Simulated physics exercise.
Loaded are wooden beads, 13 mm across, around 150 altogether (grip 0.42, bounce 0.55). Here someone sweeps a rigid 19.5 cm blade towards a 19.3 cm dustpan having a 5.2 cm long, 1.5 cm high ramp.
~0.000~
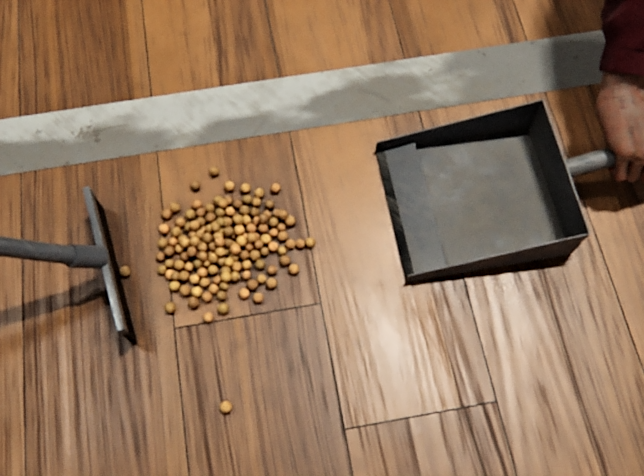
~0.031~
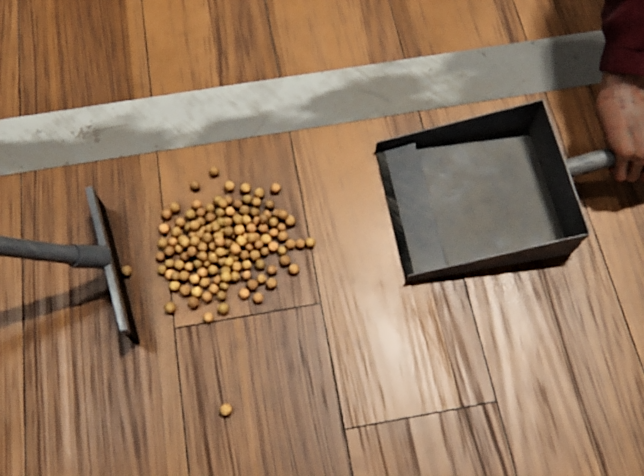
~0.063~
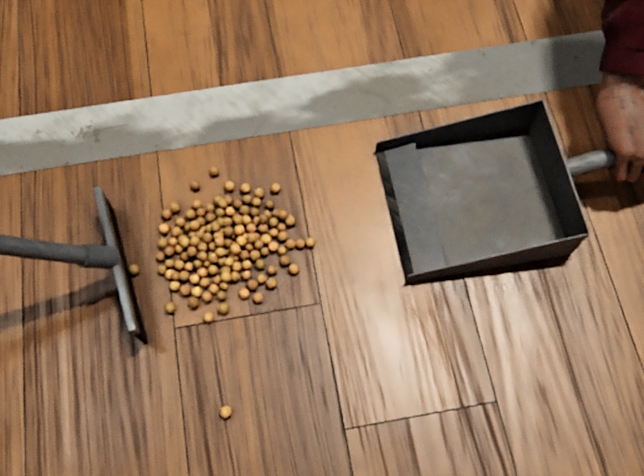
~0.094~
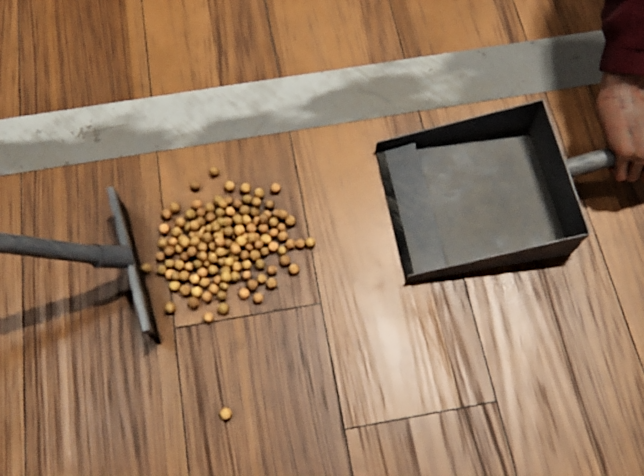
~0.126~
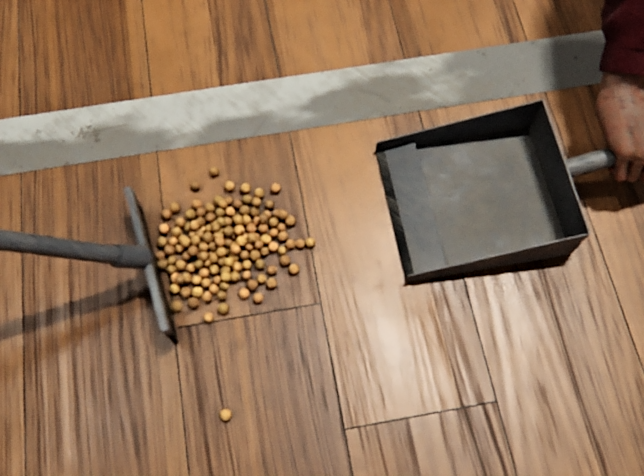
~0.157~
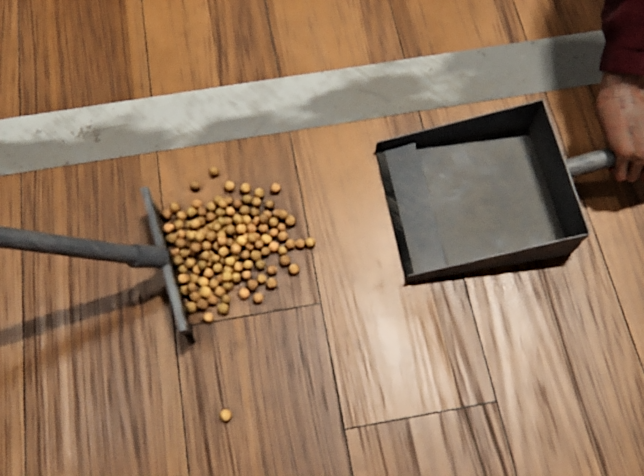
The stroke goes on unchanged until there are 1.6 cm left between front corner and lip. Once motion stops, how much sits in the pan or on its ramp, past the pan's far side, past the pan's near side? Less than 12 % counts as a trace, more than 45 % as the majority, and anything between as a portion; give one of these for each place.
Pan - a portion, far side - a portion, near side - a portion.
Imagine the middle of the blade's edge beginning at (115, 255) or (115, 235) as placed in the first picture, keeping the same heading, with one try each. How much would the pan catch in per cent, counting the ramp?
The two tries give about 30 % and about 30 %.
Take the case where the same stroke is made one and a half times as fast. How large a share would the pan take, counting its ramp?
Share: Close to 25 %.
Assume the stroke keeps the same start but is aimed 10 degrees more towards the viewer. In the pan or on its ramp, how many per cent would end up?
Then about 5 per cent.
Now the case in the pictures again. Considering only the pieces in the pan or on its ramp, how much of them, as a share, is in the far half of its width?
Close to 40 %.
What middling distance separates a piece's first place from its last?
About 22 cm.
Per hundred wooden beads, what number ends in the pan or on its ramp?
It comes to close to 20 percent.
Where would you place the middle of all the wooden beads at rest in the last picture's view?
Close to pixel (383, 205).
After 0.35 s, middle of the blade 16 cm from the lip; 0 % over the lip, far side 5 %, near side 10 %.
Then, at 0.49 s, middle of the blade 7 cm from the lip; 0 % over the lip, far side 15 %, near side 15 %.
After 0.75 s, middle of the blade 3 cm from the lip; 20 % over the lip, far side 20 %, near side 15 %.
In the end, at 1.5 s, pan 20 %, far side 20 %, near side 15 %, in front of the lip or behind the blade 45 %.
